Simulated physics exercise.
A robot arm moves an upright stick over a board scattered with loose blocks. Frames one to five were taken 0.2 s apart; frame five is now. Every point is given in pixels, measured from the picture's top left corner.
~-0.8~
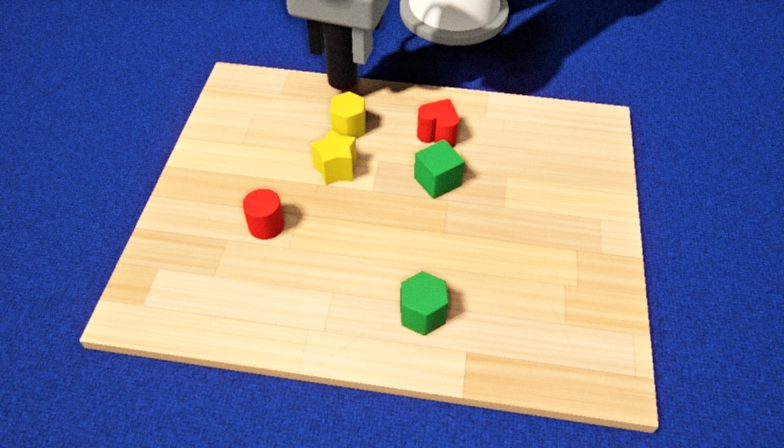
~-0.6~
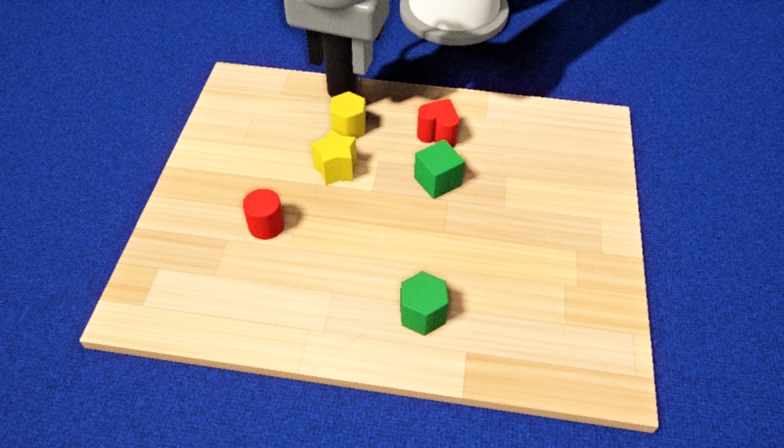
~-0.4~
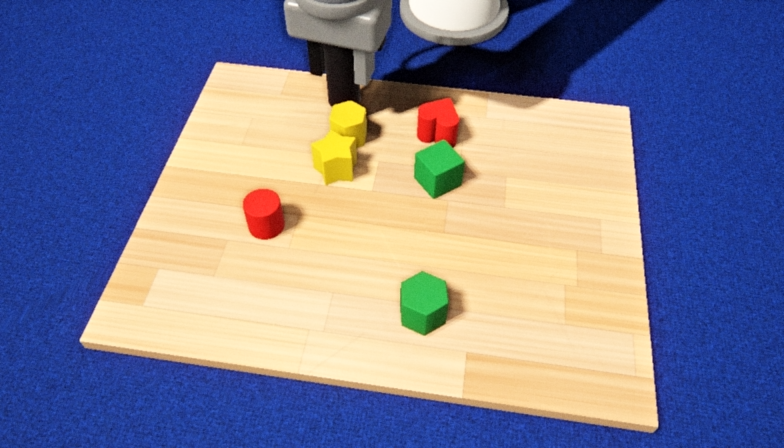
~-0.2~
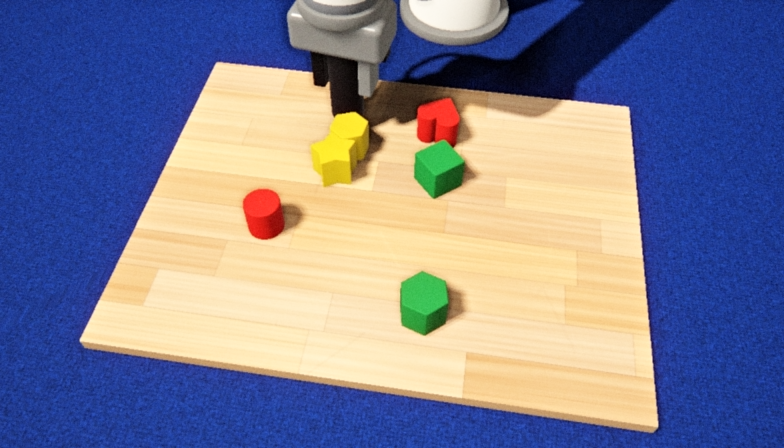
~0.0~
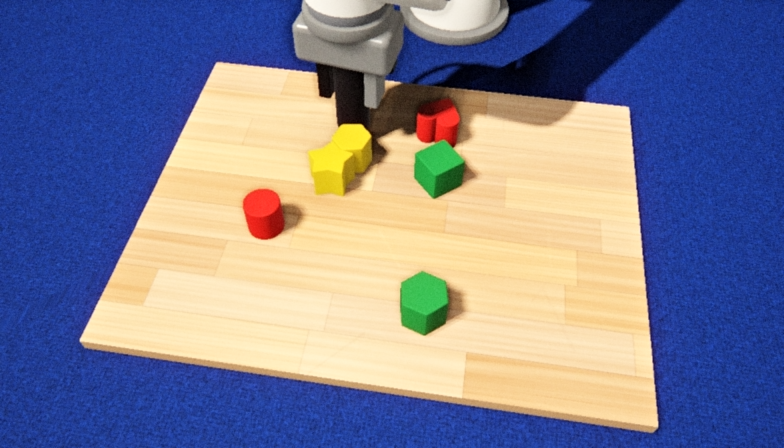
A robot arm holding a dark upright stick reaches in from the top of a pale wooden board on blue cloth, seen from above at an angle. A yellow hexagonal block and star sit below it, with a red block and green cube to the right, a red cylinder left and a green hexagonal block lower down. The stick edges down, pushing the hexagonal block against the star, which shifts slightly down-left.
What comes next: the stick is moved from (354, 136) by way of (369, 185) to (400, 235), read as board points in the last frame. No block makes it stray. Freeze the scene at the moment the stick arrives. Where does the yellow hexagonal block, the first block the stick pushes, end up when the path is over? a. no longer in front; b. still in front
The answer is a.
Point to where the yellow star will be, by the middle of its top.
It ends at (312, 187).
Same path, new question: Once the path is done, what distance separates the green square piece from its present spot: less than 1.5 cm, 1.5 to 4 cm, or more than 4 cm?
It moves only a bit, under 1.5 cm.
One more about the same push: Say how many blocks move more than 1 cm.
I'd put the number at two.
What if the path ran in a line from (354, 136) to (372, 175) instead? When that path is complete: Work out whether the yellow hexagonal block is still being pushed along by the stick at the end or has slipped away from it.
Looking at the end of the path, the yellow hexagonal block is still being driven ahead.
The first path, step by step. One third of the way, stick (362, 155); yellow star (315, 181), turned 30° clockwise; yellow hexagonal block (351, 170), turned 30° clockwise.
Two thirds of the way, stick (377, 189); yellow star (312, 187), turned 60° clockwise; yellow hexagonal block (351, 201), turned 75° clockwise.
At the end, stick (400, 222); yellow star (312, 187), turned 60° clockwise; yellow hexagonal block (353, 209), turned 115° clockwise; green square piece unmoved.
